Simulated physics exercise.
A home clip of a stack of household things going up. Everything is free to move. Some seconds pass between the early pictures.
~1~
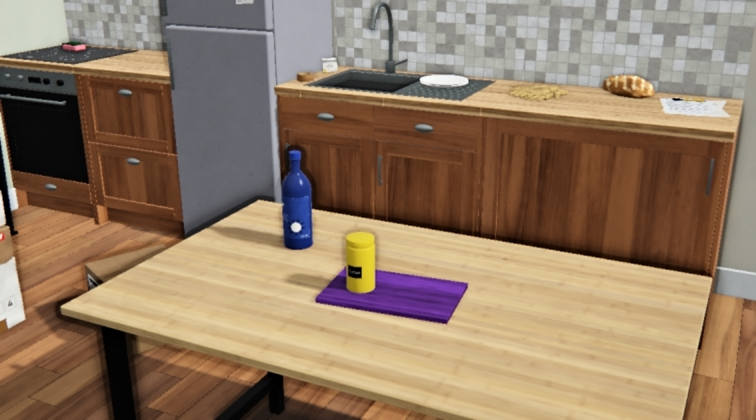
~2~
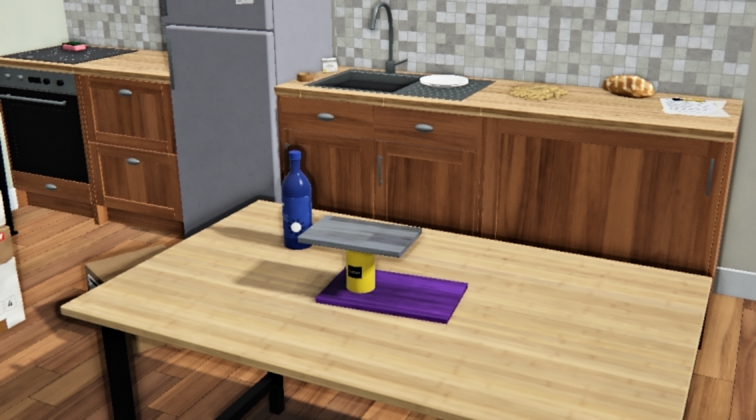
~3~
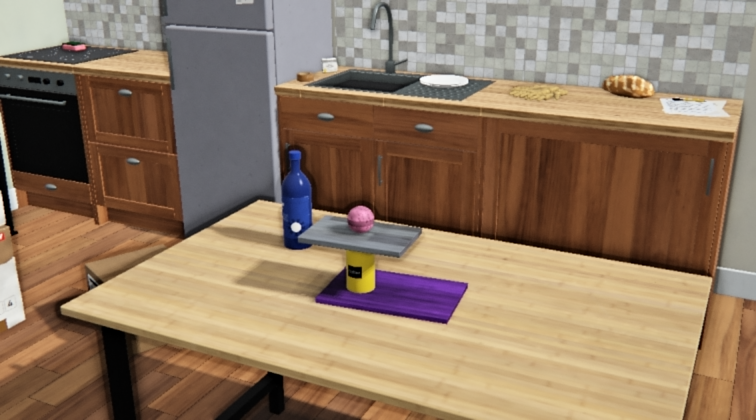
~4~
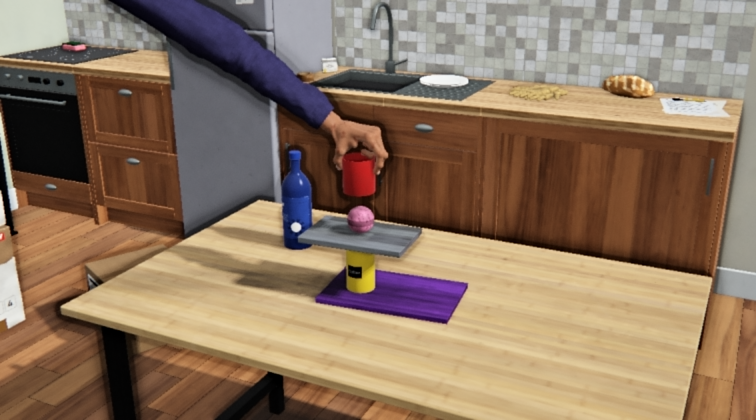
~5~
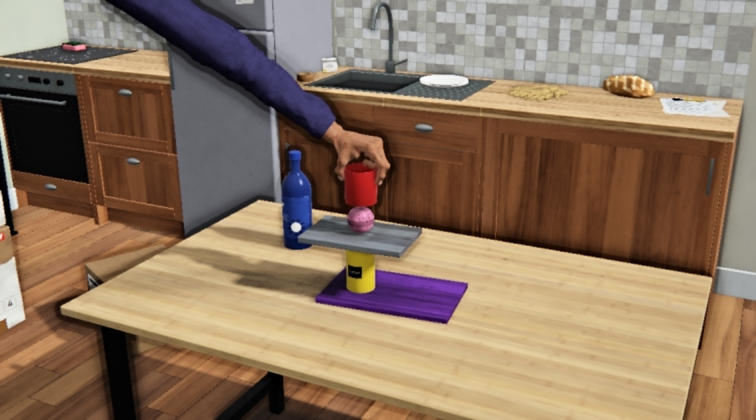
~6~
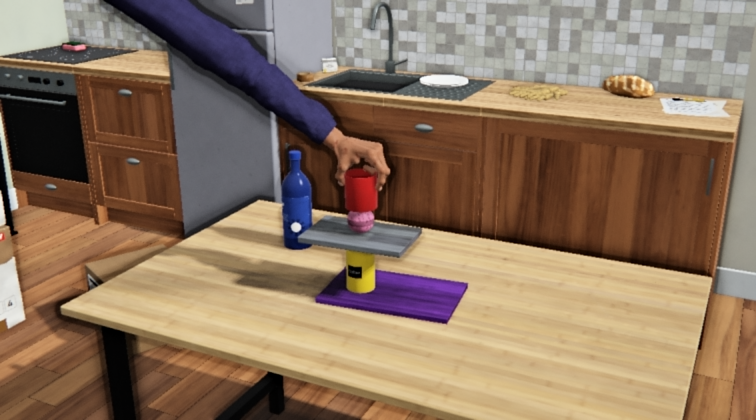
A yellow jar stands on a purple board on a light wooden table, in a kitchen seen from slightly above by a still camera. A blue bottle stands behind it to the left, before wooden cabinets and a grey fridge. A grey board appears on the jar, then a pink ball on the board, and a purple-sleeved arm lowers a red cup onto the ball.
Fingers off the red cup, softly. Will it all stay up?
The pile gives way.
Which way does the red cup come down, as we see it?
To the right.
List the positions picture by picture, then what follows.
In the first frame, the last thing is not in view yet; purple board (393, 293).
In the second frame, the last thing is not in view yet; grey board (361, 235).
In the third frame, the last thing is not in view yet; pink ball (361, 220).
The fourth frame shows coming down; red cup (359, 174); blue bottle (297, 199).
The fifth frame shows coming down; red cup (361, 185); yellow jar (360, 262).
The sixth frame shows in place under the hand; red cup (361, 190); purple board (393, 293).
Then, 0.60 s on from there, red cup now fallen.
Then, 0.90 s on from there, things are still on the move.
Then, 1.10 s on from there, as before.
In the end, fallen, red cup; the other 5 unmoved. At the end, from the last picture's camera, red cup near (553, 324). The pile loses its balance.
